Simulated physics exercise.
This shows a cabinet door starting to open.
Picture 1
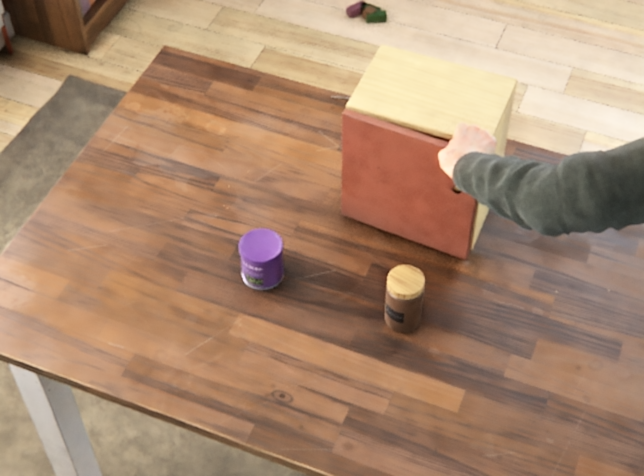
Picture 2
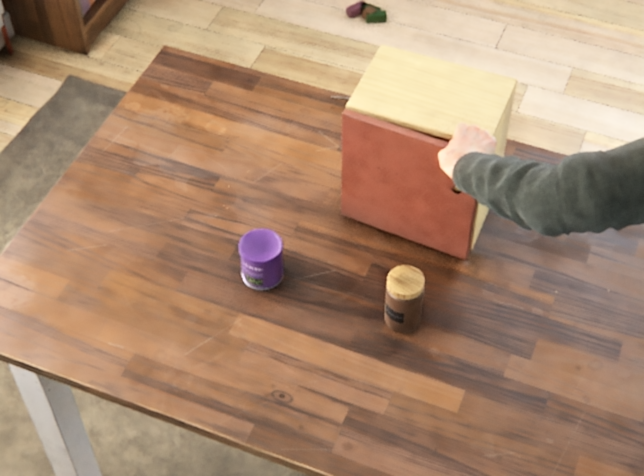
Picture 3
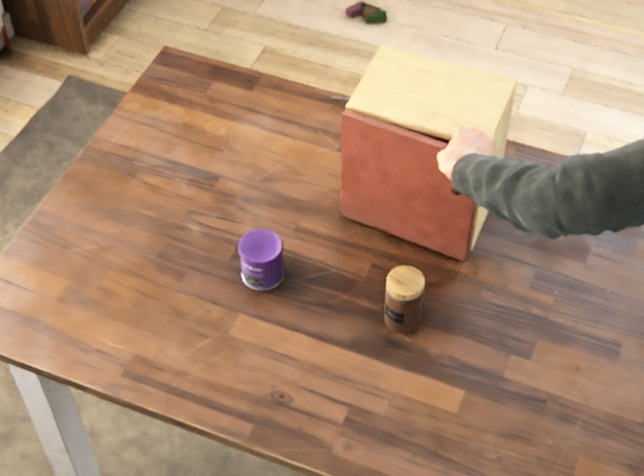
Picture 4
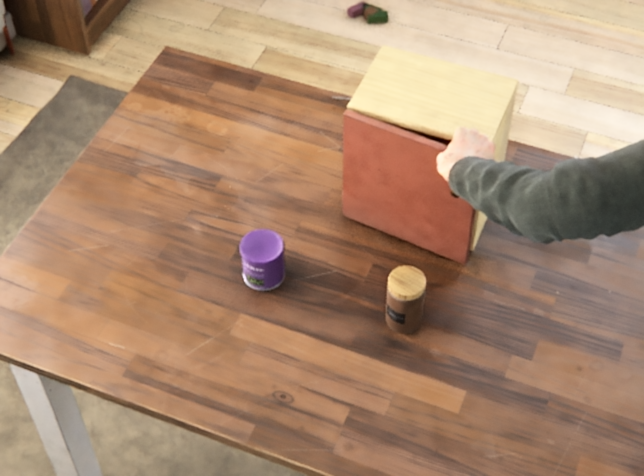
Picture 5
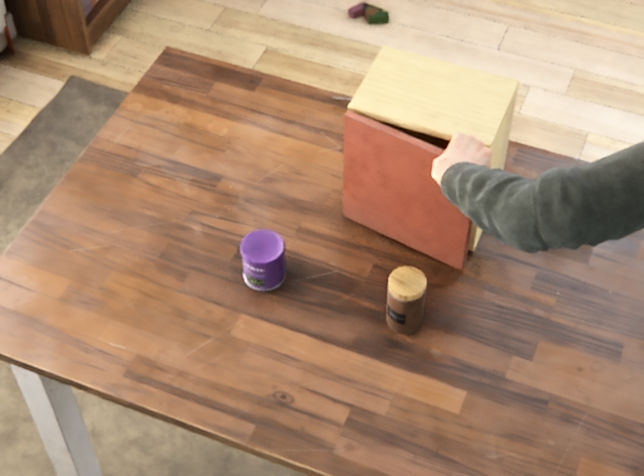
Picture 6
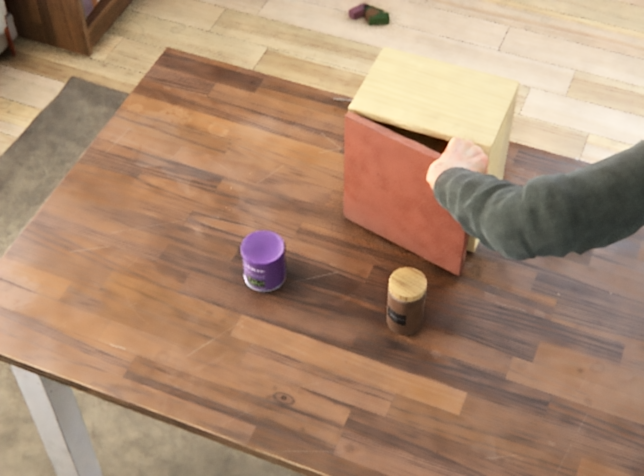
At the start, a hand in a dark grey sleeve holds the right edge of a pale wooden cabinet's reddish door, nearly shut, with a purple pot and a brown jar on the table in front. The hand then pulls the door slightly outward, widening a narrow dark gap along the top.
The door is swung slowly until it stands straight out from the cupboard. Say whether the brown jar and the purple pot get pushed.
As it turns out, the brown jar gets shoved and the purple pot stays untouched.
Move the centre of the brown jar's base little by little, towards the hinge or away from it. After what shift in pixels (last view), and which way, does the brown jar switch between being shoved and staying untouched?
Some 12 pixels, down.
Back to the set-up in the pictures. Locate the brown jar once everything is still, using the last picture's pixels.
Near (363, 327).
Then, 0.88 s later than the last frame, door 43° open; brown jar shifted a little near (391, 309); purple pot at rest near (264, 262).
Then, 1.20 s later than the last frame, door 54° open; brown jar shifted about its own width near (369, 321); purple pot at rest near (264, 262).
Then, 1.66 s later than the last frame, door 70° open; brown jar shifted about its own width near (363, 327); purple pot at rest near (264, 262).
When it is over, the brown jar is pushed along, near (363, 327); the purple pot remains where it is, near (264, 262).
